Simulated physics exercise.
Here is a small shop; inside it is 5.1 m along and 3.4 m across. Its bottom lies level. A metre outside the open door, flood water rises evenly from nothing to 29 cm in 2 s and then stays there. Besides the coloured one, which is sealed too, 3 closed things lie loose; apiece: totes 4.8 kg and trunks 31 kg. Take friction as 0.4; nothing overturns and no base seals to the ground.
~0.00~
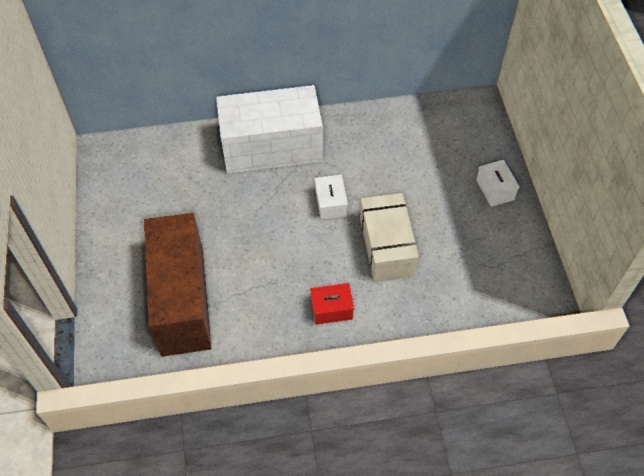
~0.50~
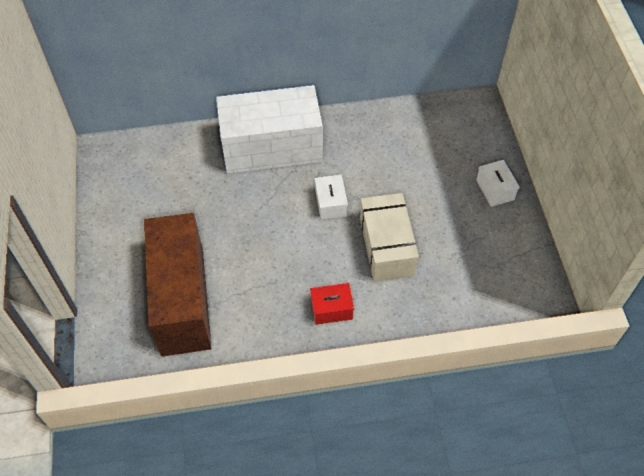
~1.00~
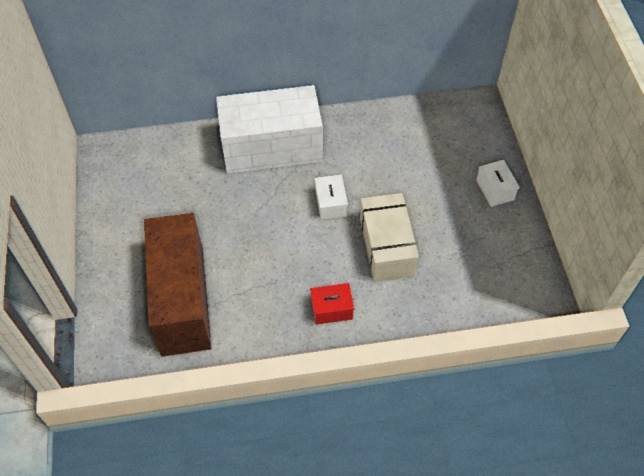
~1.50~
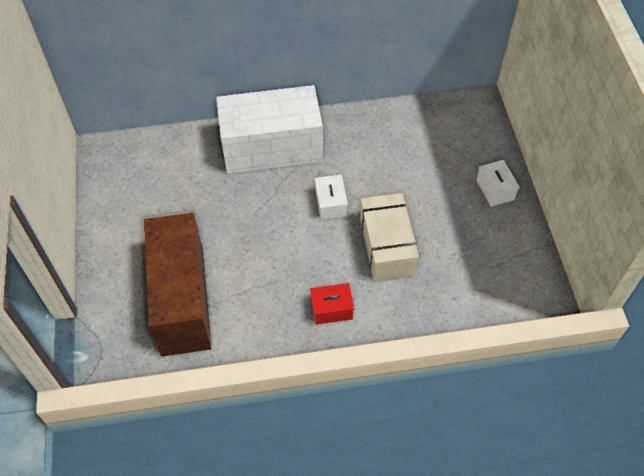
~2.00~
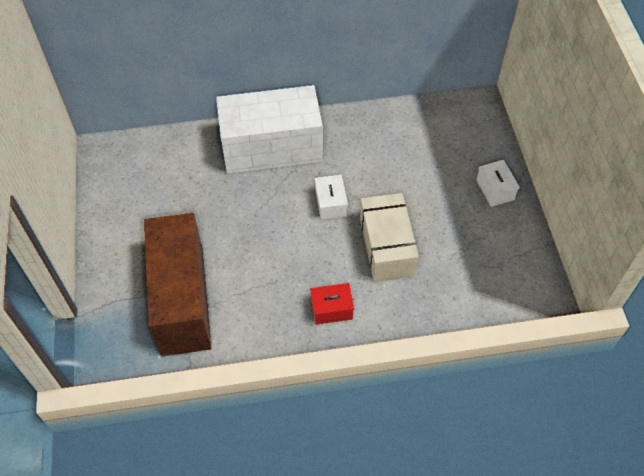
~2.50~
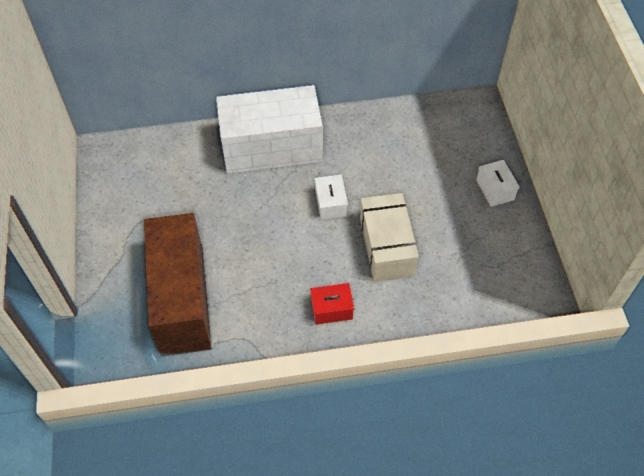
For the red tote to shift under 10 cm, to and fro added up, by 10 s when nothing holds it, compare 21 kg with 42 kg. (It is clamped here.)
I expect that the lower weight is enough.
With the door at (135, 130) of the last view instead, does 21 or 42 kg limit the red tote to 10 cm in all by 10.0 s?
Then the lower weight is enough.
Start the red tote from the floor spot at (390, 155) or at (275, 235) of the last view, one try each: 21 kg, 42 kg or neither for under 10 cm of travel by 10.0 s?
In turn: The smaller is enough; either load holds.
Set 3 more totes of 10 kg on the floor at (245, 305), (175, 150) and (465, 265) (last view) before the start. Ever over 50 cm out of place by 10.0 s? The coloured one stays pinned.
In turn: Less, past it, under.
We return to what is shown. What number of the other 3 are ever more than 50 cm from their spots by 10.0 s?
That makes 2.
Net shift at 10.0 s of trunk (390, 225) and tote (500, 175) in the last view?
In turn: 0 cm, 150 cm.
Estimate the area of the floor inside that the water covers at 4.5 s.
Roughly 10.0 m2.
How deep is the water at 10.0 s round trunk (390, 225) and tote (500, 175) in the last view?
About 6 and 7 cm.
After 3.5 s the red tote would be 0 cm from its start with 21 kg and 0 cm from its start with 42 kg; 5 cm of water round it then.
After 4.5 s the red tote would be 0 cm from its start with 21 kg and 0 cm from its start with 42 kg; 5 cm of water round it then.
After 7.0 s the red tote would be 0 cm from its start with 21 kg and 0 cm from its start with 42 kg; 6 cm of water round it then.
After 10.0 s the red tote would be 0 cm from its start with 21 kg and 0 cm from its start with 42 kg; 5 cm of water round it then.
